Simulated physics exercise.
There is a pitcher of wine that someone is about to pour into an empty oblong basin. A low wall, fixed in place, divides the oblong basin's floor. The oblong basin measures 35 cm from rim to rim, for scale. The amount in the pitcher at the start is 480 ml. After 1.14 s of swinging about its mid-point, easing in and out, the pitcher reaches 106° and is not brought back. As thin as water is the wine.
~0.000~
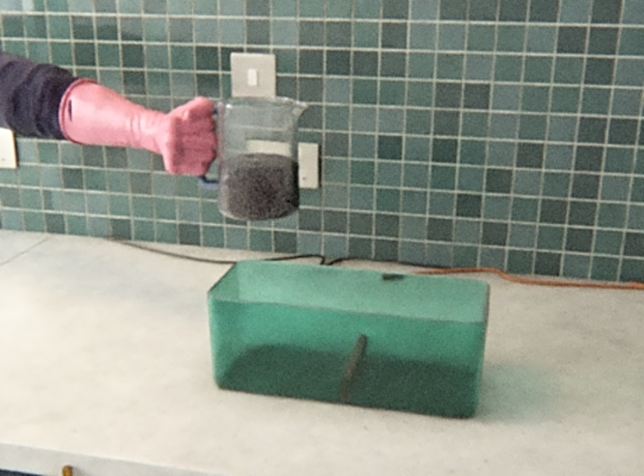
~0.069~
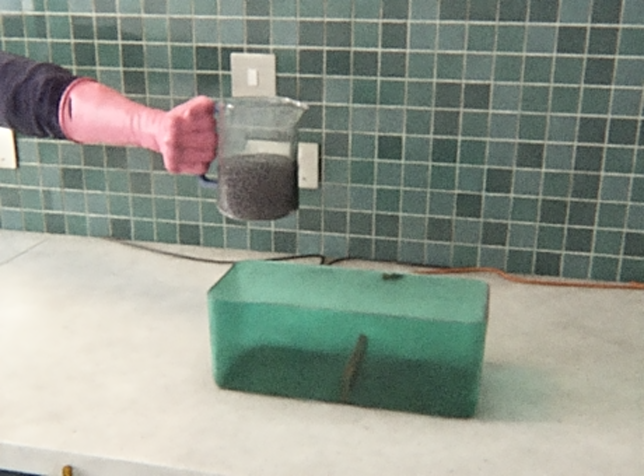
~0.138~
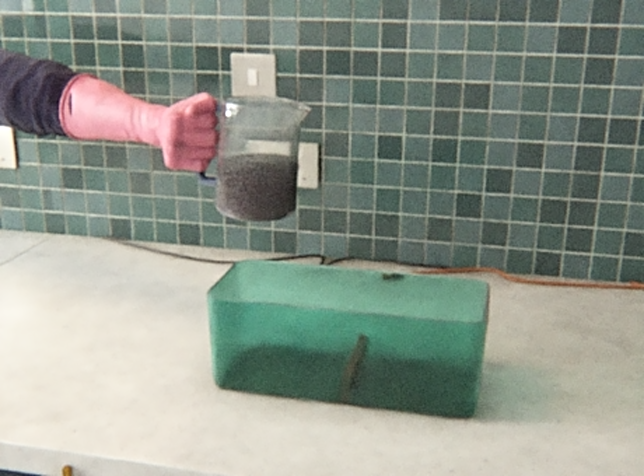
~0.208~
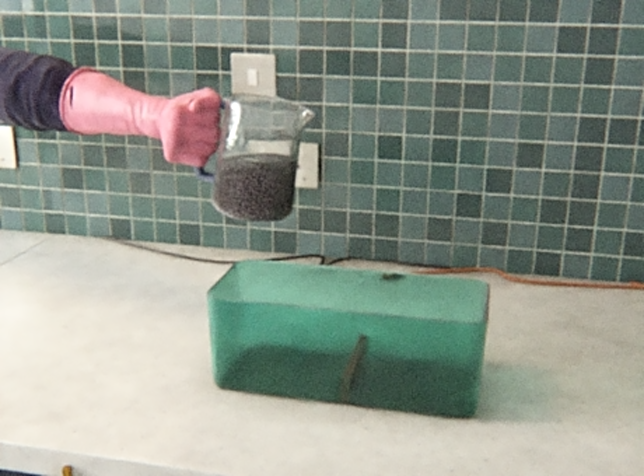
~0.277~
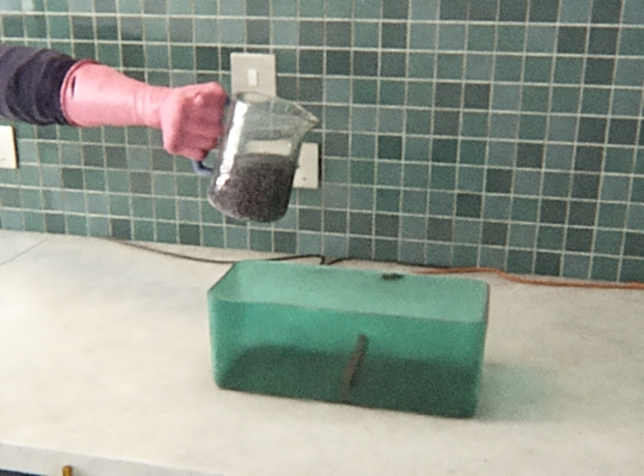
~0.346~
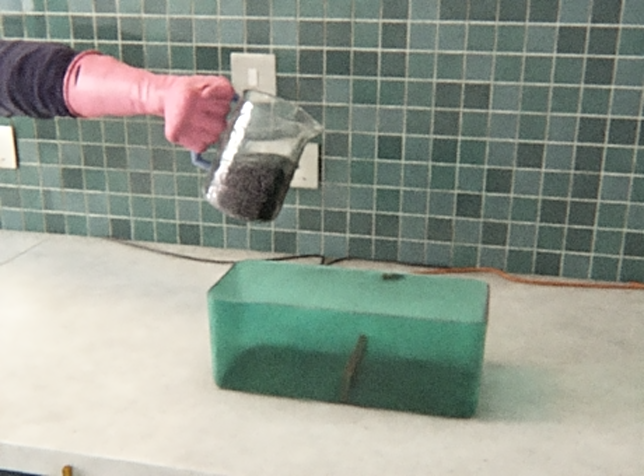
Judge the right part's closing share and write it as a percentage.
I would judge it at 86 per cent.
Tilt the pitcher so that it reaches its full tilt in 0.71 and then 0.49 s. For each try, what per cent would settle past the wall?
About 85 %, then about 75 %.
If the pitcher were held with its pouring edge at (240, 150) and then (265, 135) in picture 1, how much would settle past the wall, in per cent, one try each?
Result: 10 per cent, then 10 per cent.
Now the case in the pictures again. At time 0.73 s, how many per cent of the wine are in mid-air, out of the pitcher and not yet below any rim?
2 %.
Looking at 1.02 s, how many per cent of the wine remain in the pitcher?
Around 44 percent of it.
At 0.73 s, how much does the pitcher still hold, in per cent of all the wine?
98 %.
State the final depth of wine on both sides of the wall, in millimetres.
I'd say close to 2 mm on the left, close to 20 mm on the right.
By 0.73 s the tilt is 76° and 98 per cent is still to pour, 0 is left of the wall and 0 right of it.
By 1.02 s the tilt is 103° and 44 per cent is still to pour, 2 is left of the wall and 28 right of it.
By 1.32 s the tilt is 106° and 7 per cent is still to pour, 9 is left of the wall and 75 right of it.
By 1.64 s the tilt is 106° and 0 per cent is still to pour, 12 is left of the wall and 86 right of it.
At rest 13 per cent lies left of the wall, 86 right of it and 1 outside.
